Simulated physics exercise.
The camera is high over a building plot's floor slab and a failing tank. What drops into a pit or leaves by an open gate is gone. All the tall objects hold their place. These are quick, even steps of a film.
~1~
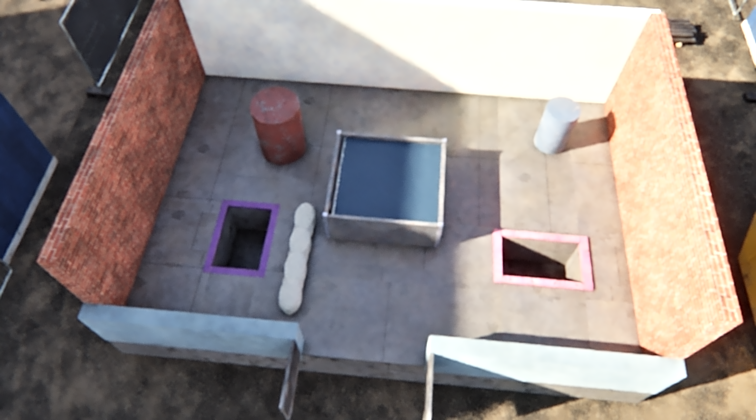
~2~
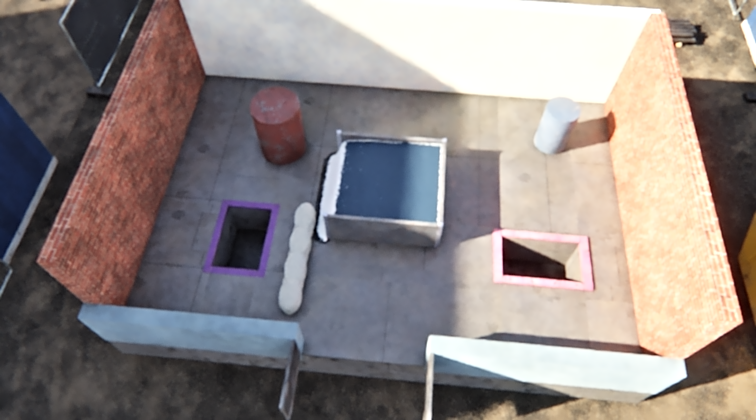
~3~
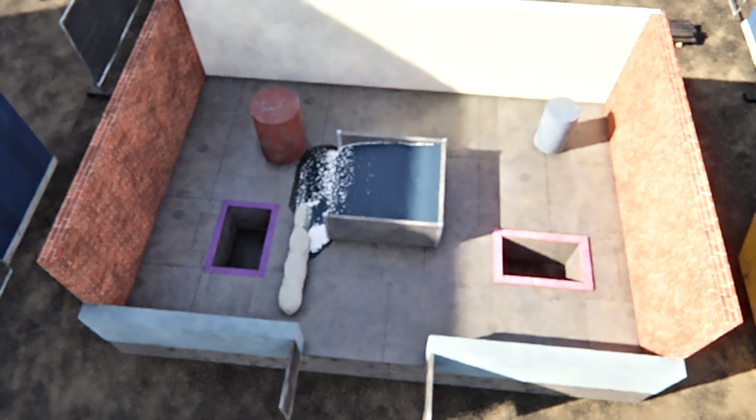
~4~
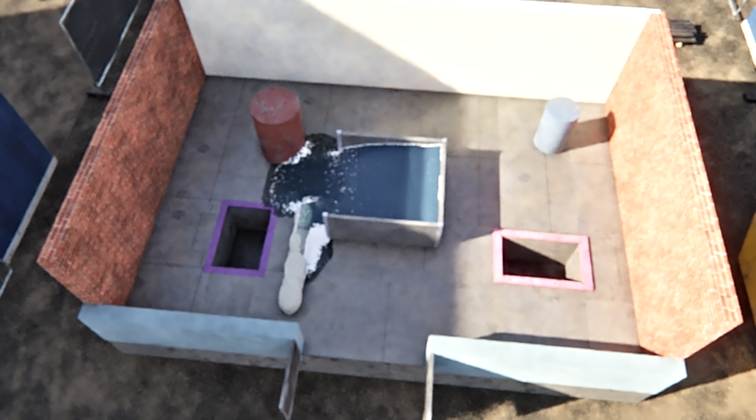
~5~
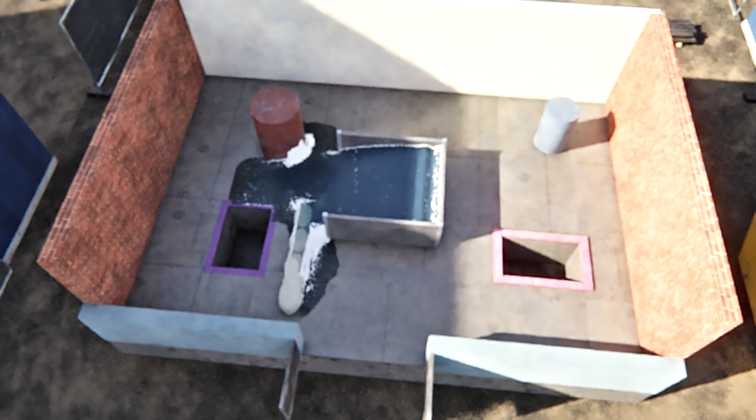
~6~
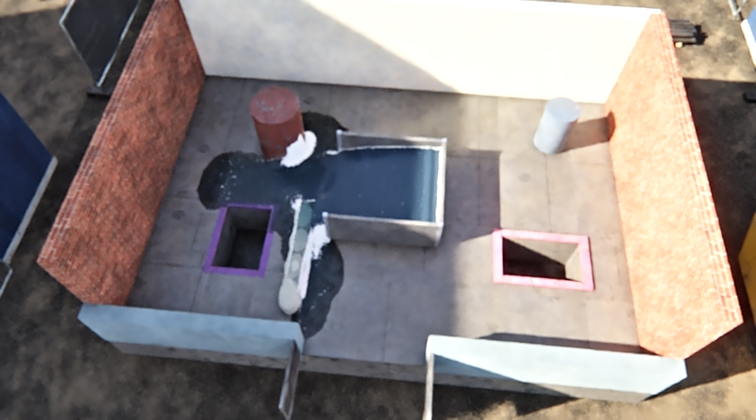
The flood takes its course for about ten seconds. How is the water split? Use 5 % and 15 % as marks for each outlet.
The gate takes from 5 to 15 %; the pink pit takes not even 5 %; the purple pit takes above 15 %.
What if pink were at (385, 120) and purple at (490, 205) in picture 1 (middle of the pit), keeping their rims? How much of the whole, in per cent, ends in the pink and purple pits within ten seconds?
Parts in a hundred: Pink 4, purple 2.
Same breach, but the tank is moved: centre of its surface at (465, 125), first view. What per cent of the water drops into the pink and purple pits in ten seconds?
In per cent: Pink 0, purple 40.
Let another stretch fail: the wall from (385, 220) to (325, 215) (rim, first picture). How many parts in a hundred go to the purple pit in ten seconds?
In per cent: Purple 2.
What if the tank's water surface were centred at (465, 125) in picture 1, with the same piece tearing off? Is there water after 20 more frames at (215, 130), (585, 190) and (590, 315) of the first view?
In that order: Under water, no water, not flooded.
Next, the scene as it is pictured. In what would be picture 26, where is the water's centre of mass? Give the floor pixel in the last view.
At about (289, 181).
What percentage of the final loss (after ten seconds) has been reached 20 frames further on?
About 55 per cent.
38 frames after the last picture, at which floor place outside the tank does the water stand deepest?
I would point to (136, 280).
A moment on, water covers 25 % of the floor; the gate 1 %, the pink pit 0 %, the purple pit 3 %.
Next, water covers 35 % of the floor; the gate 3 %, the pink pit 0 %, the purple pit 9 %.
Then, water covers 40 % of the floor; the gate 6 %, the pink pit 0 %, the purple pit 13 %.
Later, water covers 65 % of the floor; the gate 8 %, the pink pit 0 %, the purple pit 19 %.
In the end, water covers 85 % of the floor; the gate 11 %, the pink pit 0 %, the purple pit 26 %.
